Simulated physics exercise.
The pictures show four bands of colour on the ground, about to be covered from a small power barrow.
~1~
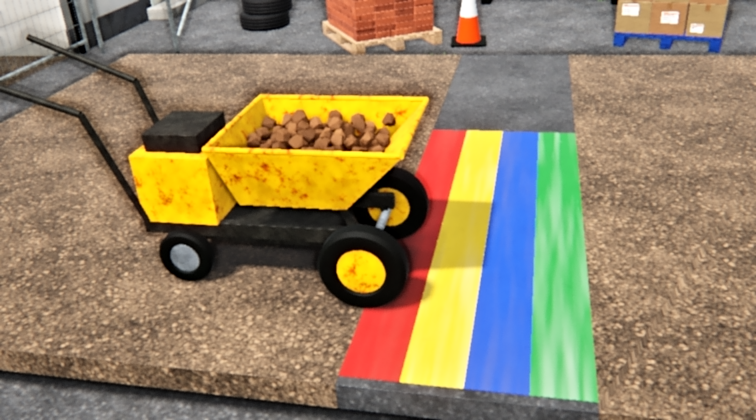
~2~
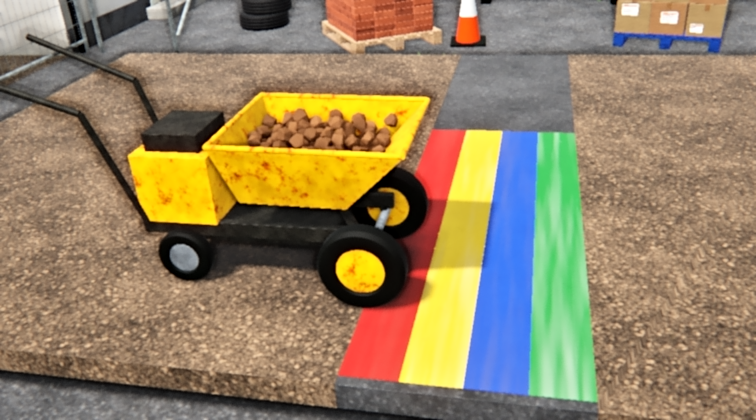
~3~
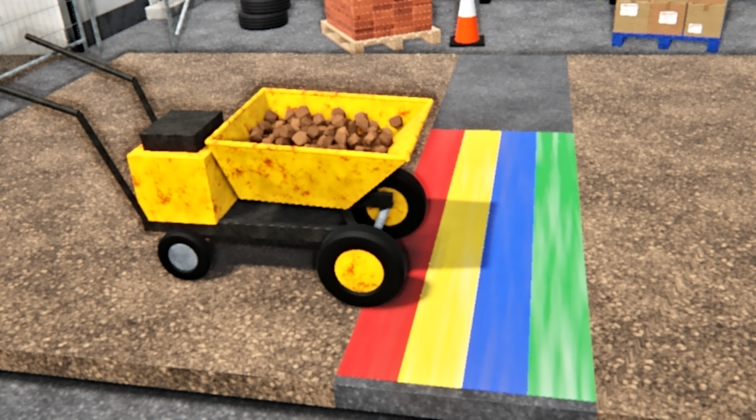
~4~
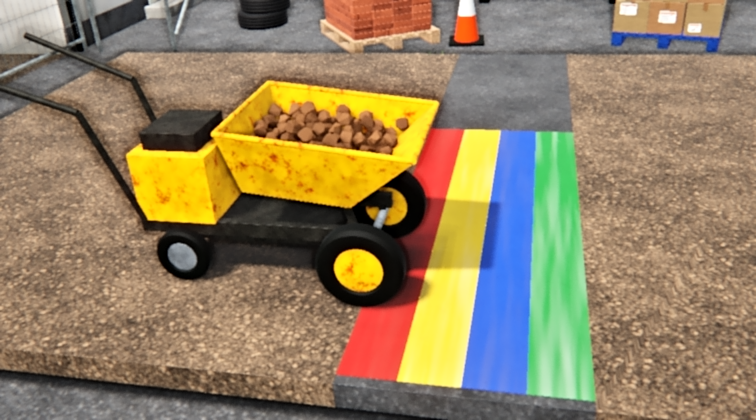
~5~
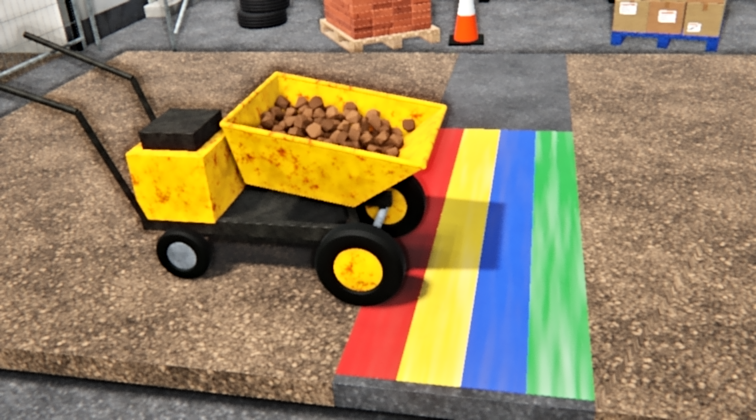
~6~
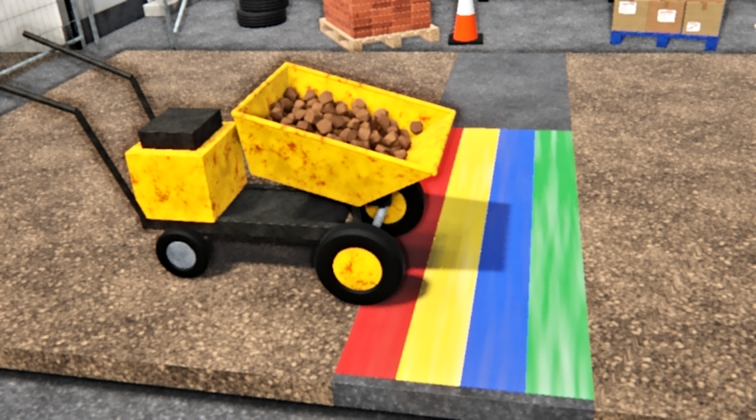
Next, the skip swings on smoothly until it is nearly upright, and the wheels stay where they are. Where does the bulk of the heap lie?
The green one gets the largest share.
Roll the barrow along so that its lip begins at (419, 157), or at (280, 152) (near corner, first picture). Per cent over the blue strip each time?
In turn 20 and 20 in a hundred.
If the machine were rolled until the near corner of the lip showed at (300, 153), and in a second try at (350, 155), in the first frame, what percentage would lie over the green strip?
First some 10, then 30 per cent.
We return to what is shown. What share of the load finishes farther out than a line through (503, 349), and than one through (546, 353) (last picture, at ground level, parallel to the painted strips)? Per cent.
In turn 90 and 60 in a hundred.
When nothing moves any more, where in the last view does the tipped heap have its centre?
Near (560, 276).
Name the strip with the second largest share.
It is the strip in blue.
Soon after the last picture, skip tipped steeply; all in the skip.
A little later, skip tipped steeply; most in the skip; a small part over the blue strip; a small part over the green strip; a stray few falling.
Later still, skip tipped right over; a small part in the skip; about a quarter over the blue strip; about half over the green strip; about a quarter off the paint.
By the end, skip tipped right over; a stray few in the skip; none over the red strip; none over the yellow strip; about a quarter over the blue strip; about a third over the green strip; about a third off the paint.
